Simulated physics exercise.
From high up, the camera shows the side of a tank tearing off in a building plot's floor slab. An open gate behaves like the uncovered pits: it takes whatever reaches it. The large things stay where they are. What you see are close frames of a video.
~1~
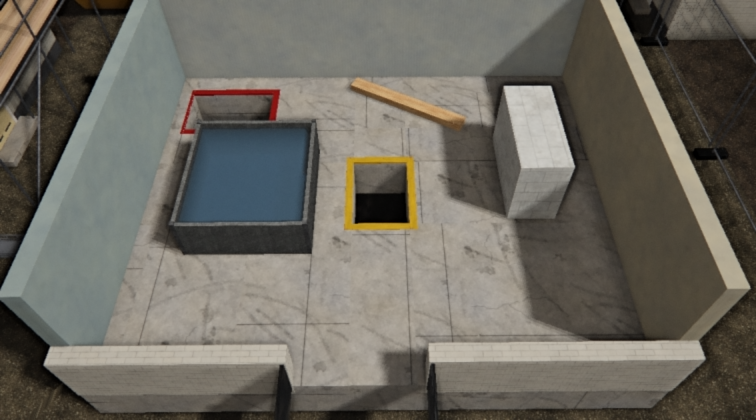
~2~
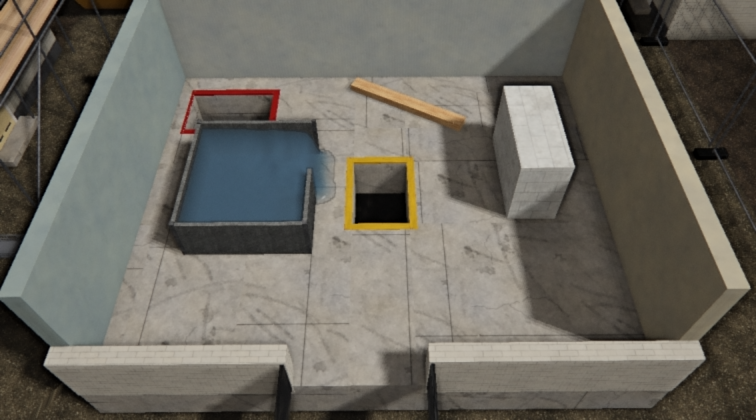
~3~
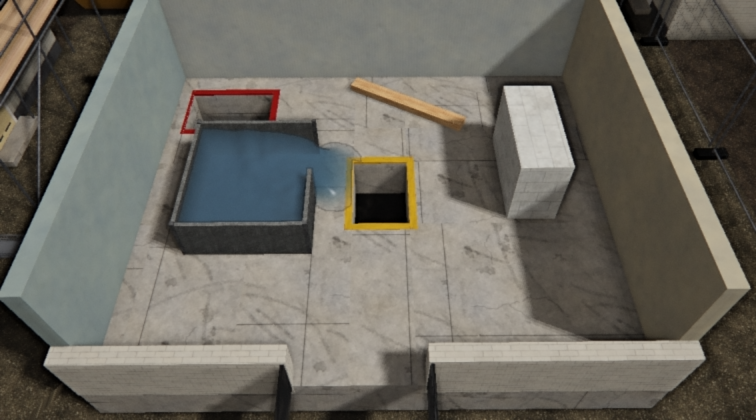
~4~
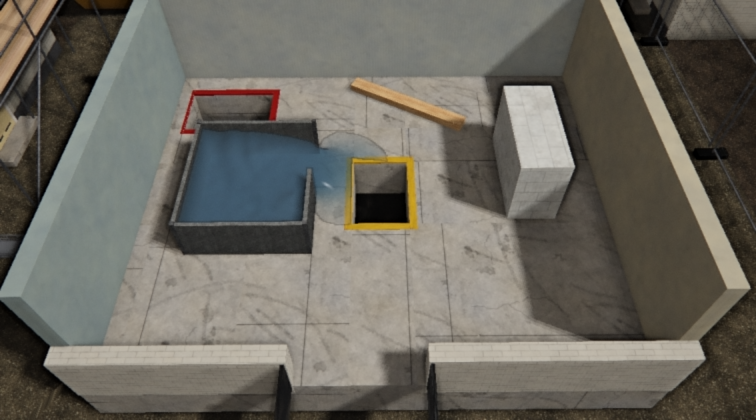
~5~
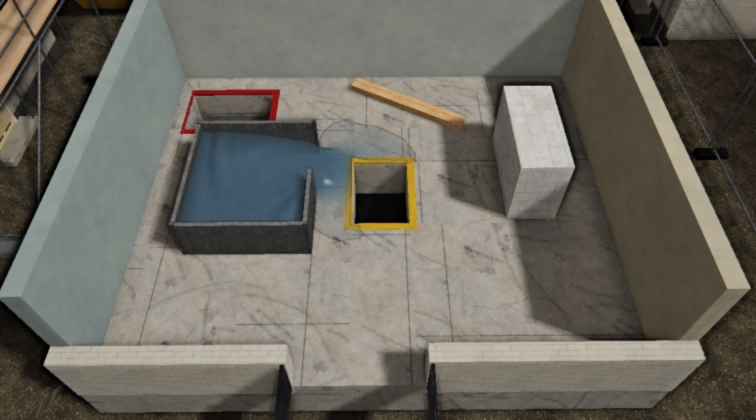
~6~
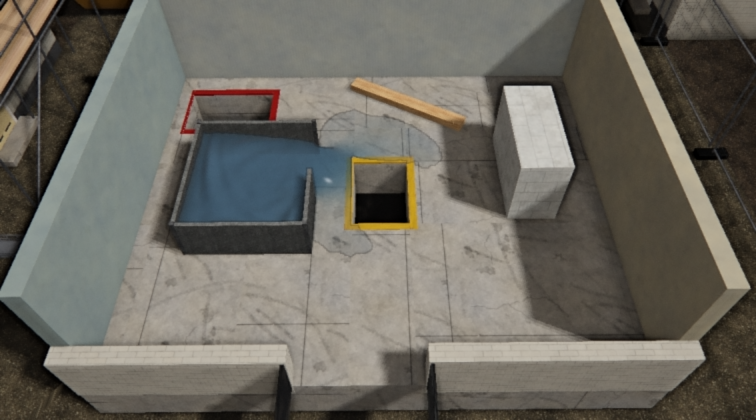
The video shows a walled concrete floor seen from above, where the right side of a tank of blue water opens and water pours out, spreading thinly around the yellow-edged pit and toward the wooden plank.
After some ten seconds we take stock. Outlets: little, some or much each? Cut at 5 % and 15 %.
The gate: Little. The yellow pit: Much. The red pit: Little.
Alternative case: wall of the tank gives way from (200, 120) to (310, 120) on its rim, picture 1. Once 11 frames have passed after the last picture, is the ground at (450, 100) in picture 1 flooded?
Lab note: Point logged as inundated.
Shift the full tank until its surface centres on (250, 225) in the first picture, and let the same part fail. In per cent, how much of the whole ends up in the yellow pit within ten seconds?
The yellow pit ends up with 65 per cent.
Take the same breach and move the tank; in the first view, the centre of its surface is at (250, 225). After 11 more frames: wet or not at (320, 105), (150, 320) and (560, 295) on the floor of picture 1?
Spot one unwetted, spot two unwetted, spot three wetted.
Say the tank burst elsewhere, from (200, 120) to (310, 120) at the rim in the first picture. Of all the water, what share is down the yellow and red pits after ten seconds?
The yellow pit gets 2 per cent and the red pit 65 per cent.
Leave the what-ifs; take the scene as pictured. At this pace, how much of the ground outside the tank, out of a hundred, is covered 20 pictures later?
Near 30 in a hundred.
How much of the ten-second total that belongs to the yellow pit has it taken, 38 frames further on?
Near 85 %, I'd say.
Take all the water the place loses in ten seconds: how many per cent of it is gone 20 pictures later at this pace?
I'd say about 60 per cent.
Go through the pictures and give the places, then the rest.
Still water in the open tank at (249, 173), in the first picture.
Water pours out at (313, 167) and has run to (324, 200), in the second picture.
Water pours out at (313, 168) and has run to (350, 202), in the third picture.
The front is at (383, 158), out from the gap at (313, 168), in the fourth picture.
The front is at (407, 151), out from the gap at (313, 168), in the fifth picture.
Water pours out at (313, 168) and has run to (435, 156), in the sixth picture.
A moment on, water covers 10 % of the floor; the gate 0 %, the yellow pit 17 %, the red pit 0 %.
Next, water covers 20 % of the floor; the gate 0 %, the yellow pit 27 %, the red pit 0 %.
Then, water covers 30 % of the floor; the gate 0 %, the yellow pit 38 %, the red pit 0 %.
Later, water covers 40 % of the floor; the gate 0 %, the yellow pit 50 %, the red pit 1 %.
In the end, water covers 55 % of the floor; the gate 1 %, the yellow pit 58 %, the red pit 3 %.
